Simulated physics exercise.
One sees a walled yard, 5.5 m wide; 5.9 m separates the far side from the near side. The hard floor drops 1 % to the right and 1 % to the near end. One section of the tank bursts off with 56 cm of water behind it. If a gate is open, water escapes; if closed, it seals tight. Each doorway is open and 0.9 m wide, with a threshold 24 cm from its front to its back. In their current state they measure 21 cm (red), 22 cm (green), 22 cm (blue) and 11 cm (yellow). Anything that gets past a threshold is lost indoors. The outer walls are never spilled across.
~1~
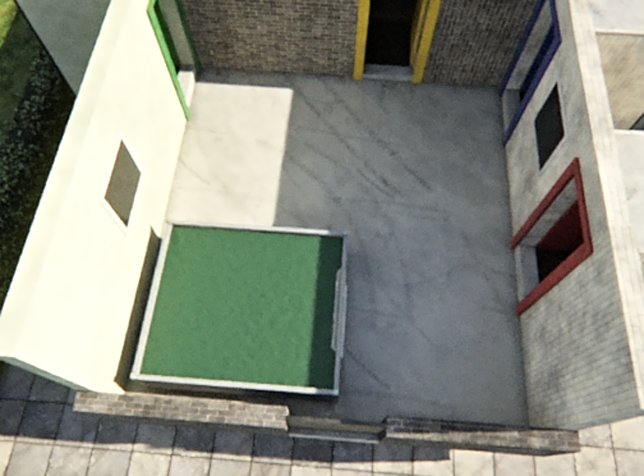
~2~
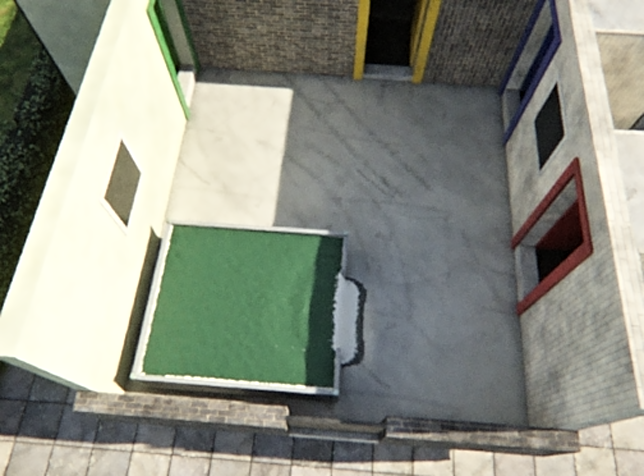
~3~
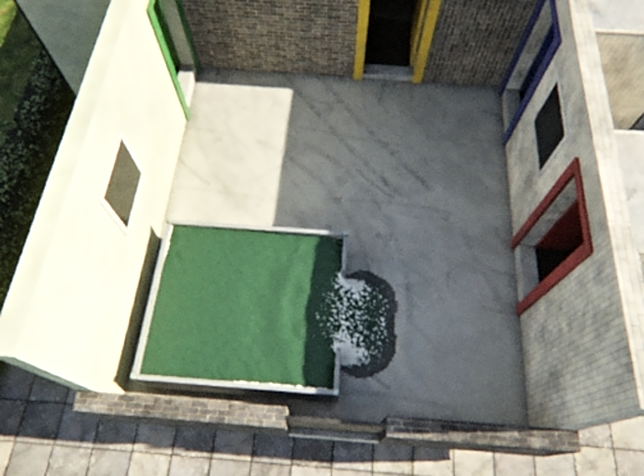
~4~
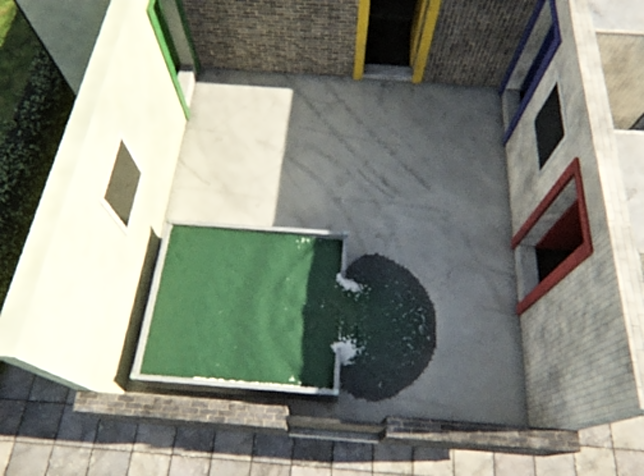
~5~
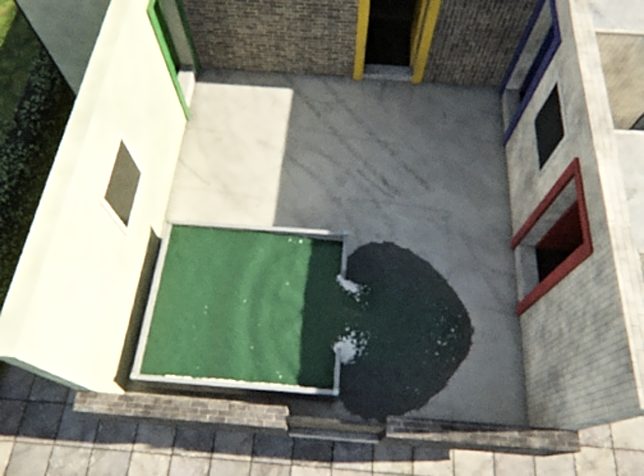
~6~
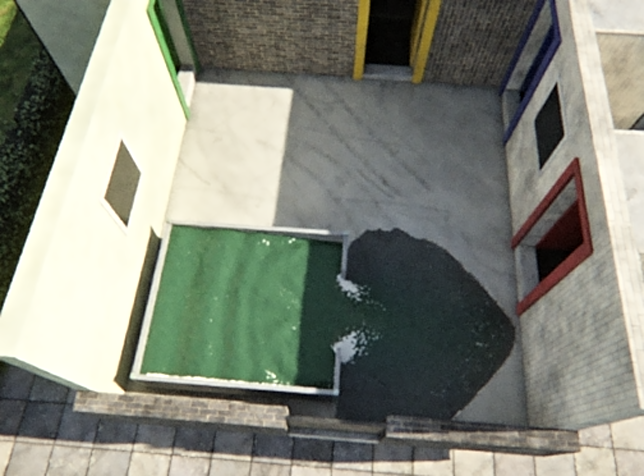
Green water in a walled yard's tank bursting through a gap in its right side and spreading across the grey floor.
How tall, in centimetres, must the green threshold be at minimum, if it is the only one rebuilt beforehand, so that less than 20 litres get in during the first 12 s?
It needs to be at least 8.5 cm tall.
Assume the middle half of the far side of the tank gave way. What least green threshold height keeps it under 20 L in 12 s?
In that case about 20 cm.
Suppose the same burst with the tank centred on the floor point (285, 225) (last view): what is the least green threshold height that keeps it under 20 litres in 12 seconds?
In this case, 7.5 cm or so.
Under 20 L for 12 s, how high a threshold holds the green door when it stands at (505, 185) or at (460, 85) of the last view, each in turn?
Minimums: Roughly 9.0 cm and 15 cm.
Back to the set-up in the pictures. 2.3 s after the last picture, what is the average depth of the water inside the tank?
Close to 31 cm deep on average.
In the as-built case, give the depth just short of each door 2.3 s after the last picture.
In cm - red: 27, green: 0, blue: 6, yellow: 0.
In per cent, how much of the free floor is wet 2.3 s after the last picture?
Some 40 in a hundred.
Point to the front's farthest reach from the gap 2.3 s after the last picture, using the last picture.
At about (497, 92).
Then, 0.7 s after the last picture water covers 25 % of the floor, deepest (44 cm) near (524, 434); it has not reached the green door.
Then, 2.3 s after the last picture water covers 40 % of the floor, deepest (30 cm) near (516, 340); it has not reached the green door.
Then, 11.3 s after the last picture water covers 95 % of the floor, deepest (22 cm) near (123, 401); 7 cm at the green door, 0 litres in over its 22 cm threshold.
At the green door as built, the water peaked near 12 cm, 6.3 s after the last picture.
With a threshold of 6.5 cm, 53 litres would have come in within the 12 s; with 10.5 cm, 4 litres. So under 20 litres takes about 8.5 cm.
